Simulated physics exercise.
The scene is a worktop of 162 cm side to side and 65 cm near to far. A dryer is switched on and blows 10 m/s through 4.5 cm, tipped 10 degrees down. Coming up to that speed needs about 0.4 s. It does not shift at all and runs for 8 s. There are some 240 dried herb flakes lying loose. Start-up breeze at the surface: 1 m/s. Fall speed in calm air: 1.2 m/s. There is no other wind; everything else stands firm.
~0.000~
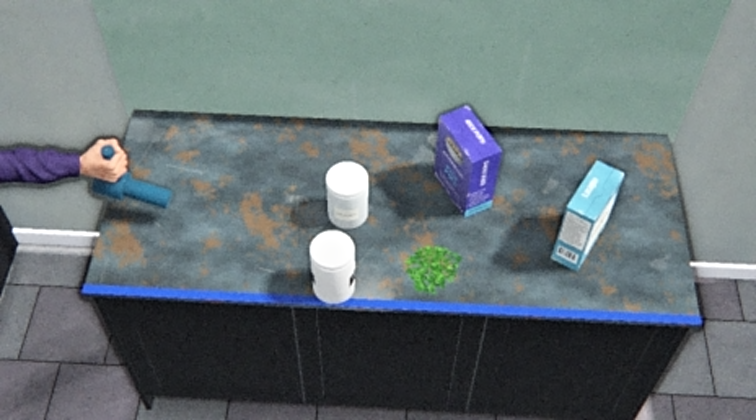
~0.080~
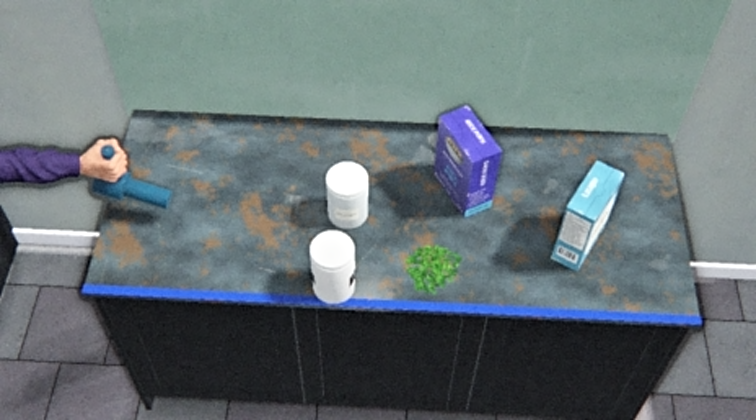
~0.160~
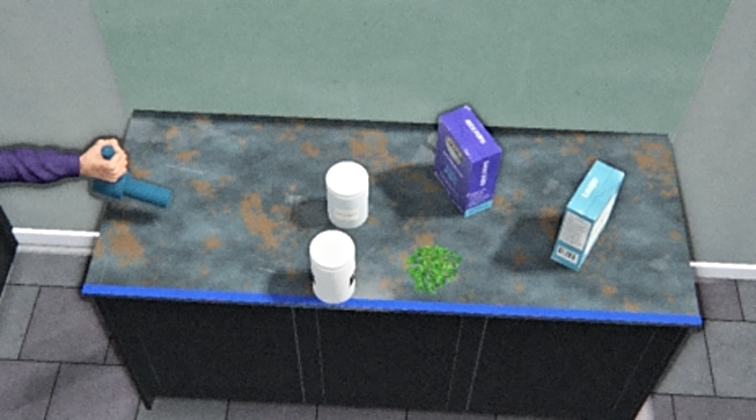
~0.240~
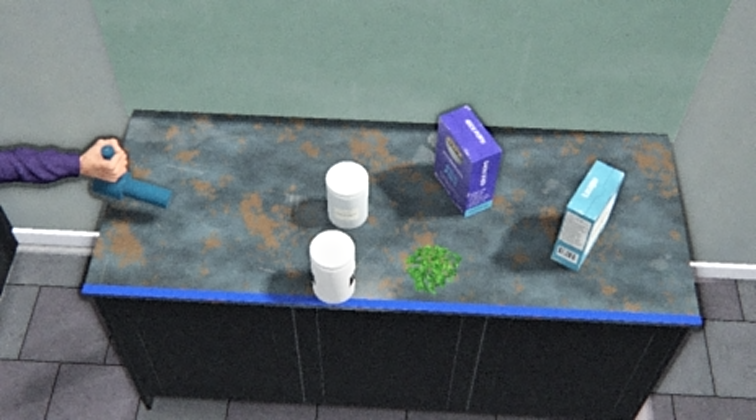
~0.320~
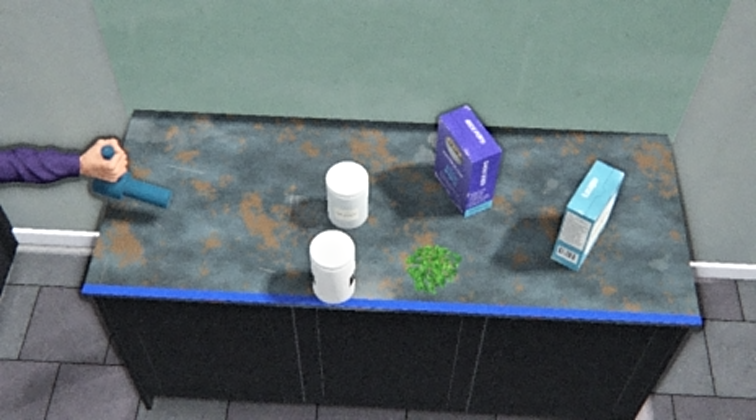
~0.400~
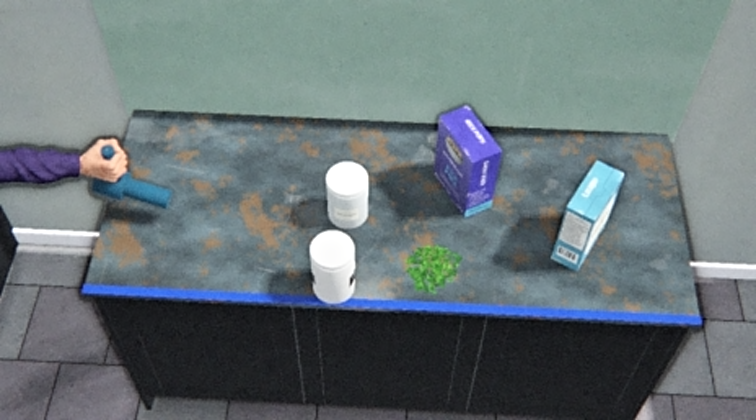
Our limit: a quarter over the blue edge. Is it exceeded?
More than a quarter goes over that edge.
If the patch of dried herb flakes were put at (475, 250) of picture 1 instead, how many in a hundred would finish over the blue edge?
10 %.
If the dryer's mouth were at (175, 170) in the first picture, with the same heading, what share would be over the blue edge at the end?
Outcome: Some 60 in a hundred.
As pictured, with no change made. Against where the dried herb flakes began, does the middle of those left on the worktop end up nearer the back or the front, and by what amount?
Toward the rear, roughly 35 cm.
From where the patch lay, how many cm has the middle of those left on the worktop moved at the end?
Distance: Approx. 60 cm.
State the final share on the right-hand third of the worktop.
Some 15 per cent.
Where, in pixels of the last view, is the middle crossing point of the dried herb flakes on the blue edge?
I'd say roughly (544, 317).
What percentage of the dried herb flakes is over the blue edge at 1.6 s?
Roughly 50 per cent.
After 1.6 s, 54 % are over the blue edge; the middle of those still in play is near (586, 203); 78 % have settled or left.
After 2.6 s, 56 % are over the blue edge; the middle of those still in play is near (589, 174); 83 % have settled or left.
After 4.4 s, 57 % are over the blue edge; the middle of those still in play is near (595, 173); 87 % have settled or left.
After 8.0 s, at the end, 58 % are over the blue edge; the middle of those still in play is near (598, 172).
